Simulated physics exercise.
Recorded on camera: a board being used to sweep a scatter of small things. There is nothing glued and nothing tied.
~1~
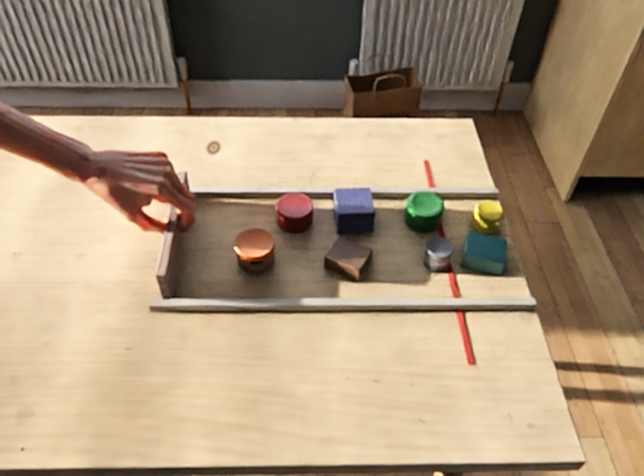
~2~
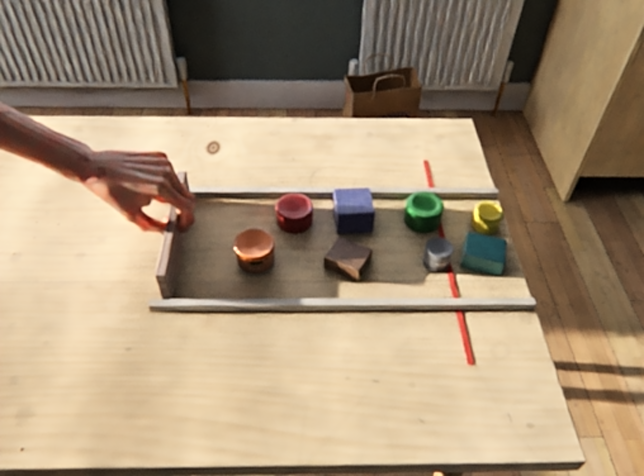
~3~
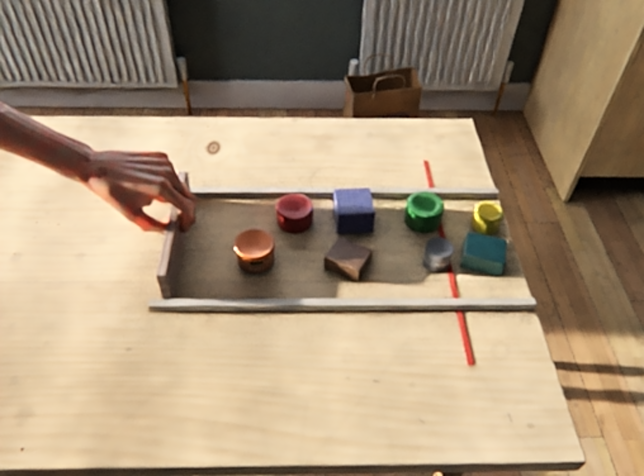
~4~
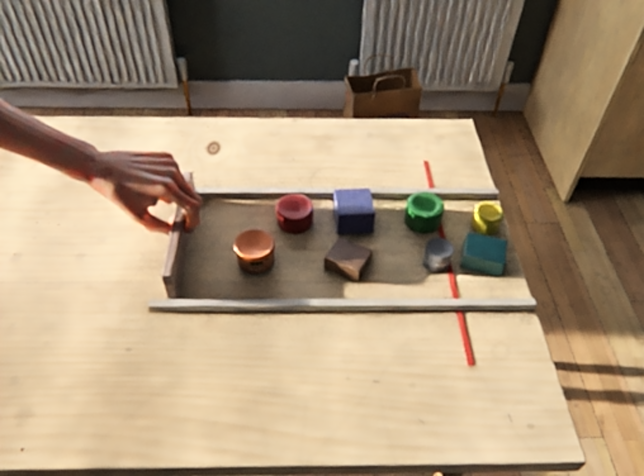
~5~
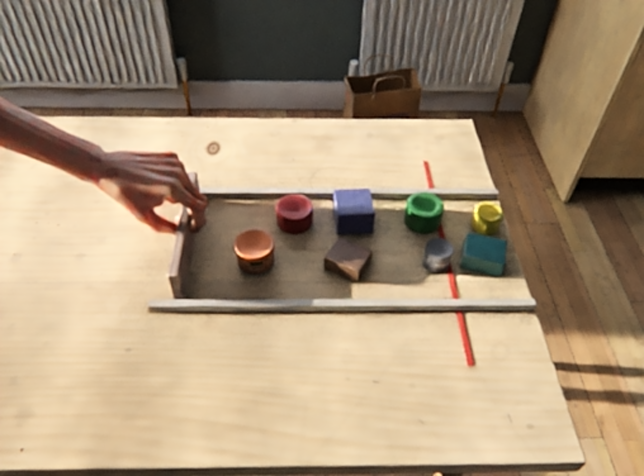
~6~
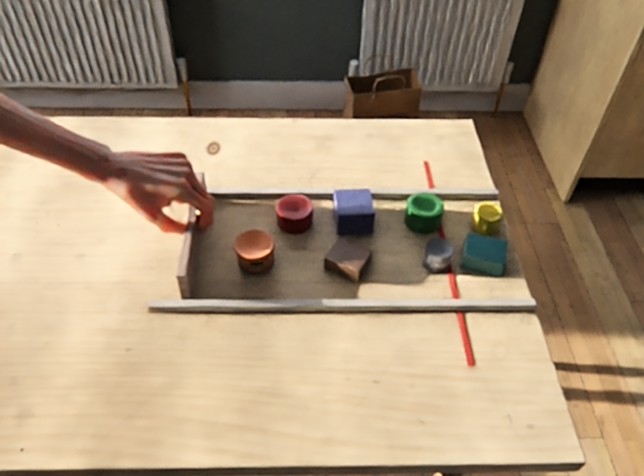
On a wooden table, a hand slides a board slightly right toward scattered small objects.
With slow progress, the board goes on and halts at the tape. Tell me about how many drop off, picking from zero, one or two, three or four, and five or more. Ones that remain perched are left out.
The answer is three or four.
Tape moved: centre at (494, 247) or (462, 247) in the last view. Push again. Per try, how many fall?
Result, try by try: 6, 4.
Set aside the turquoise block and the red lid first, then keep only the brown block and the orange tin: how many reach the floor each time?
You'd count 2 the first time and 2 the second time.
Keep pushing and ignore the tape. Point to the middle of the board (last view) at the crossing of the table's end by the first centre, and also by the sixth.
(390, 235), later (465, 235).
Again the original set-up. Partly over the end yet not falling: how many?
Answer: 2.
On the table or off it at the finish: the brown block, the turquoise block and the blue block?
The brown block survives, the turquoise block drops off, the blue block does not fall.
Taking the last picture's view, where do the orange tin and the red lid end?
Close to (469, 254); the other close to (458, 214).
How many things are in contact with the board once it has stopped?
Number in contact with it: 2.
Soon after, none off yet; yellow lid at rest near (487, 219); turquoise block at rest near (484, 254); grey tub at rest near (438, 256).
After that, none off yet; yellow lid at rest near (490, 219); turquoise block displaced a little near (495, 255); grey tub displaced about its own width near (462, 256).
In the end, the number that fall off is three or four; gone, green lid, grey tub, turquoise block and yellow lid.
